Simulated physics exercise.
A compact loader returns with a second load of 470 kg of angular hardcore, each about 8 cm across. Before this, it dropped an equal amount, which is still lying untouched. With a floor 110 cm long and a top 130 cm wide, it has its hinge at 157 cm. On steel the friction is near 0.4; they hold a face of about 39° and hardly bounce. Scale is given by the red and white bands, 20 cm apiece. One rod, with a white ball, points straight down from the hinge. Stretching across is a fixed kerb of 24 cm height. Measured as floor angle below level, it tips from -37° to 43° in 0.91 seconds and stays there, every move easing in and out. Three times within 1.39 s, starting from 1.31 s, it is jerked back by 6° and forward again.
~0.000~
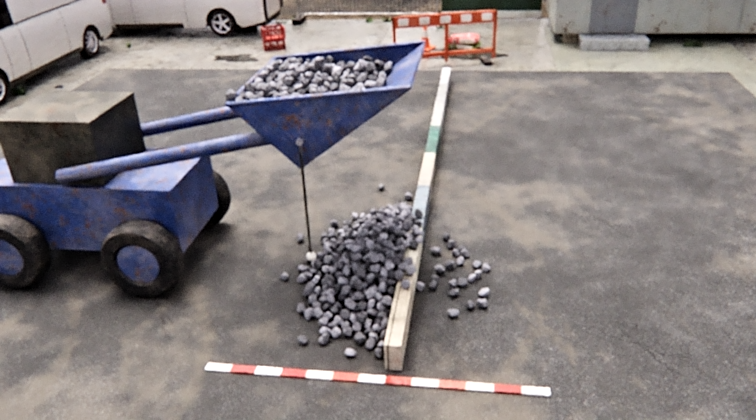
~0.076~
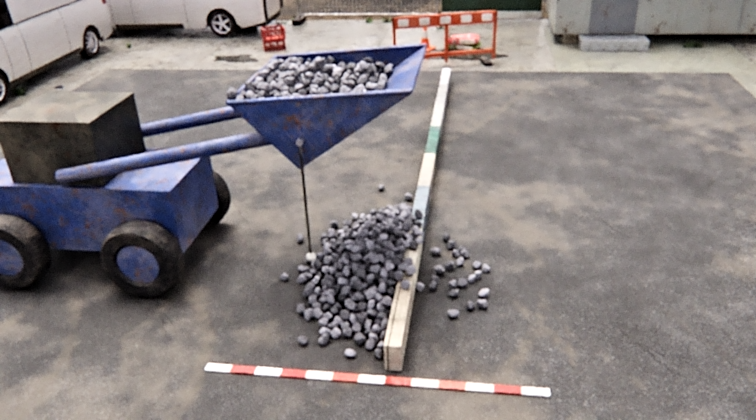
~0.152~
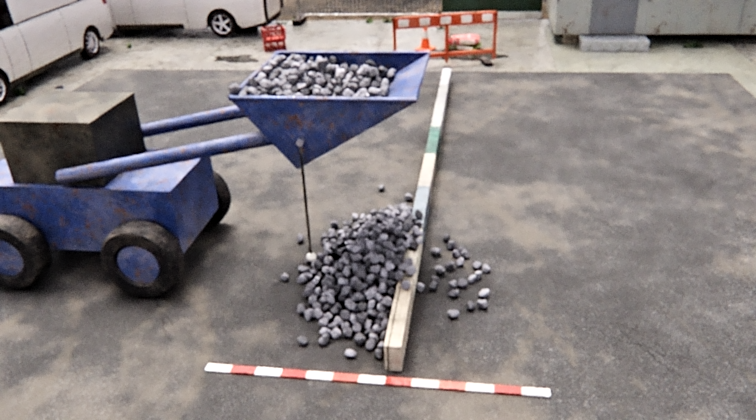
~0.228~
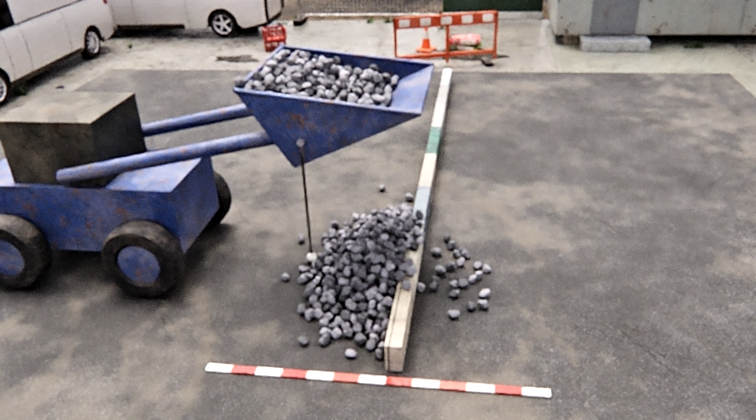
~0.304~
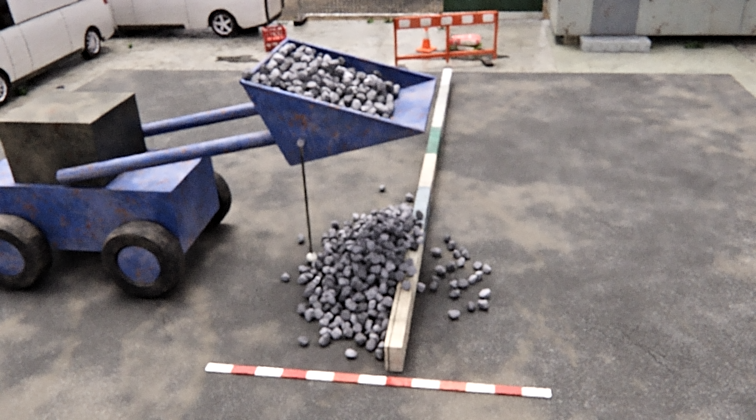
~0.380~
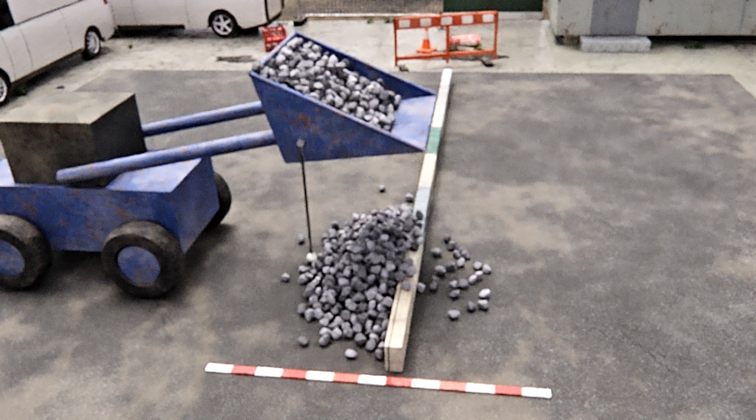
A blue loader slowly tilts its raised bucket of grey stones forward above a stone pile.
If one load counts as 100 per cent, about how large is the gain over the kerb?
Around 100 per cent.
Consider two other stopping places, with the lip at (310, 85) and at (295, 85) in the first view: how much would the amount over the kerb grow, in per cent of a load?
The first would add some 5 per cent and the second some 0 per cent.
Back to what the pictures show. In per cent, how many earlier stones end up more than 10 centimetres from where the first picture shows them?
Estimate: 5 %, roughly.
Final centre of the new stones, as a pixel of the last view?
In the last view, somewhere near (467, 263).
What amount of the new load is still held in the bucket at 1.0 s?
Still inside: Some 85 %.
After 0.7 s the floor is at 30°; in per cent of one load, 100 in the bucket, 96 on this side of the kerb, 4 over the kerb; the foremost stones are at (478, 280).
After 1.0 s the floor is at 43°; in per cent of one load, 87 in the bucket, 109 on this side of the kerb, 4 over the kerb; the foremost stones are at (478, 280).
After 3.2 s the floor is at 43°; in per cent of one load, 0 in the bucket, 96 on this side of the kerb, 103 over the kerb; the foremost stones are at (604, 271).
After 5.9 s the floor is at 43°; in per cent of one load, 0 in the bucket, 96 on this side of the kerb, 103 over the kerb; the foremost stones are at (604, 271). Net gain over the kerb, 100.
